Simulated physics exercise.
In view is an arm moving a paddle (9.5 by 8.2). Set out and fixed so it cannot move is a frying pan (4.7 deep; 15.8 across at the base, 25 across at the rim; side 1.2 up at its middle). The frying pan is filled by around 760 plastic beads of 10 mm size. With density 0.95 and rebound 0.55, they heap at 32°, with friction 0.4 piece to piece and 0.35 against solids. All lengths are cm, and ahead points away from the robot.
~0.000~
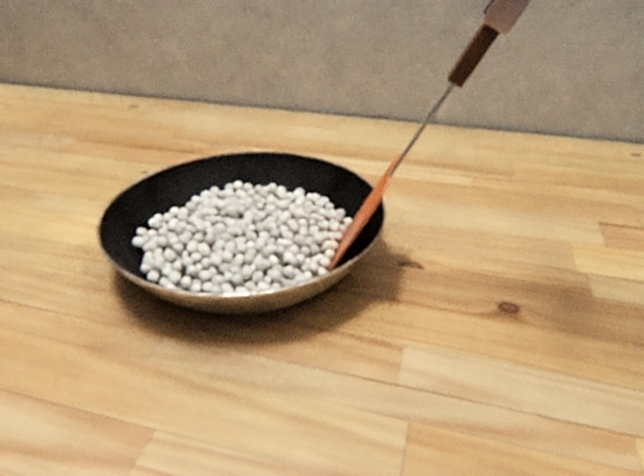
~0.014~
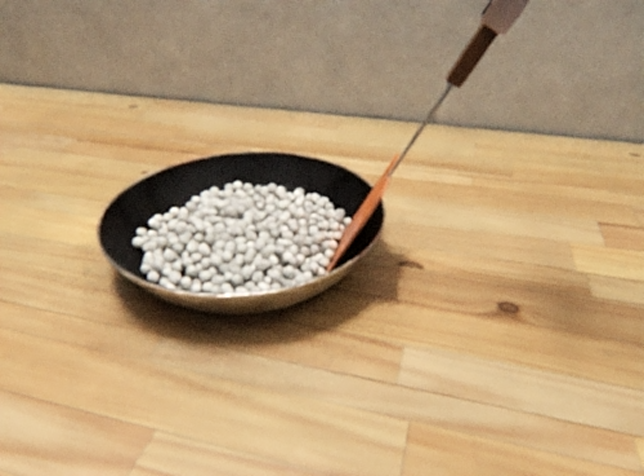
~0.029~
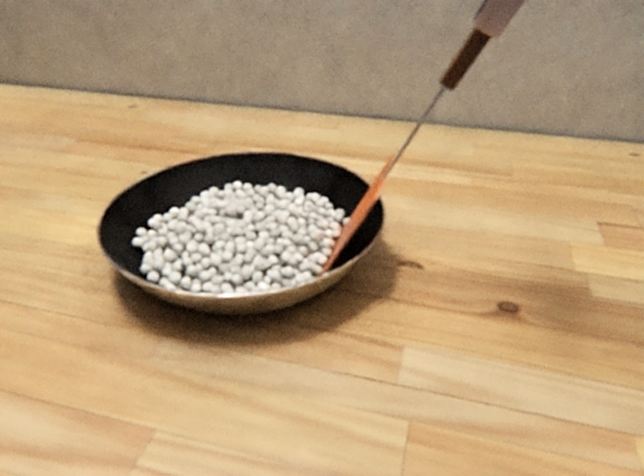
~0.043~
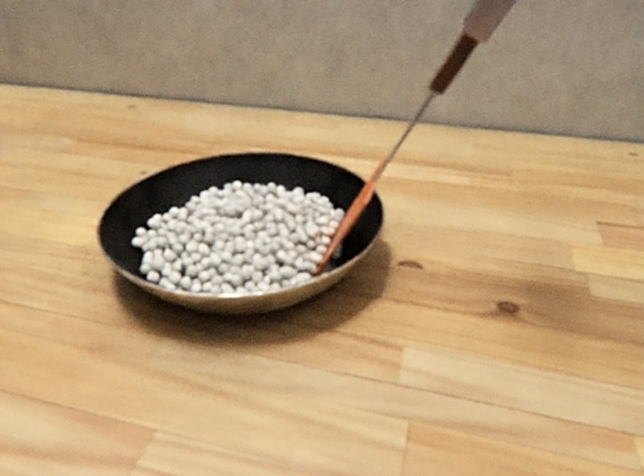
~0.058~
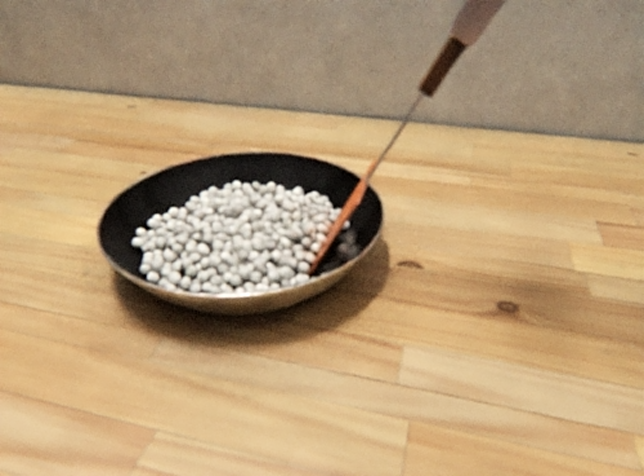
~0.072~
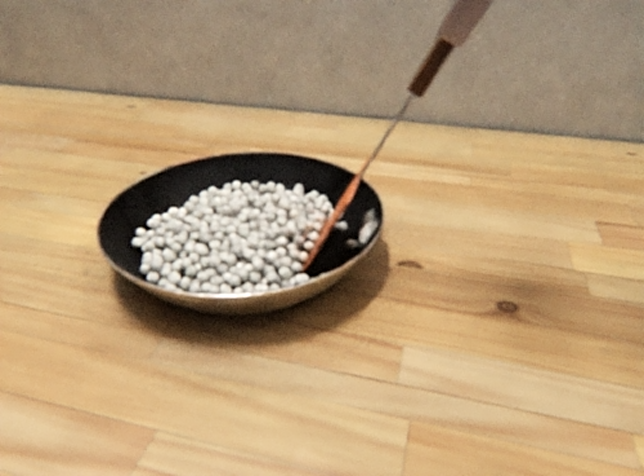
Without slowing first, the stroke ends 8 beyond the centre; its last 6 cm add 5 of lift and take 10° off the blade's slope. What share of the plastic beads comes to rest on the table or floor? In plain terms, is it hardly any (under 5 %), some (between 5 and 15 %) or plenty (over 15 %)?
Some - between 5 and 15 %.
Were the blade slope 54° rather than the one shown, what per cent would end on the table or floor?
Somewhere around 10 per cent would end on the table or floor.
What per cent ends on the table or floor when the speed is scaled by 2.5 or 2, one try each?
25 and 20 %.
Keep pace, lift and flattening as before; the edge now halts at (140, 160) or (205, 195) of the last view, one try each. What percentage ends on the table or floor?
Estimates, in order: 20 % and 0 %.
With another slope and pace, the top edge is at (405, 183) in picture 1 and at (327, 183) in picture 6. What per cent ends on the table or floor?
My guess would be close to 25 per cent.
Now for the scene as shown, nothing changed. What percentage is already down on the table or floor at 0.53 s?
Share at that moment: About 8 %.
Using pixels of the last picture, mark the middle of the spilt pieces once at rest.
Around (57, 216).
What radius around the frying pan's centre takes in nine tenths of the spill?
Distance from centre: Approx. 40 cm.
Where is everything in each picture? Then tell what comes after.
The paddle top edge at (392, 173), sloping 63°; upper third of the load around (249, 228), from x 140 to 350, top at y 185; 763 in the frying pan, in the first picture.
The paddle top edge at (390, 174), sloping 63°; upper third of the load around (249, 228), from x 140 to 350, top at y 185, in the second picture.
The paddle top edge at (385, 176), sloping 63°; upper third of the load around (249, 228), from x 140 to 345, top at y 185, in the third picture.
The paddle top edge at (376, 178), sloping 63°; upper third of the load around (252, 227), from x 140 to 345, top at y 185, in the fourth picture.
The paddle top edge at (367, 180), sloping 63°; upper third of the load around (253, 227), from x 140 to 350, top at y 185, in the fifth picture.
The paddle top edge at (359, 180), sloping 63°; upper third of the load around (253, 226), from x 135 to 370, top at y 185; 763 in the frying pan, in the sixth picture.
After 0.18 s, sloping 63°, highest piece 23 above the table; 758 in the frying pan, 5 on the blade or in flight.
After 0.28 s, sloping 59°, highest piece 31 above the table; 758 in the frying pan, 1 on the table or floor, 4 on the blade or in flight.
After 0.53 s, sloping 53°, highest piece 6 above the table; 700 in the frying pan, 57 on the table or floor, 6 on the blade or in flight.
After 1.58 s, sloping 53°, highest piece 5 above the table; 700 in the frying pan, 63 on the table or floor.
In the end, 700 in the frying pan, 63 on the table or floor. That is 8 % on the table or floor.
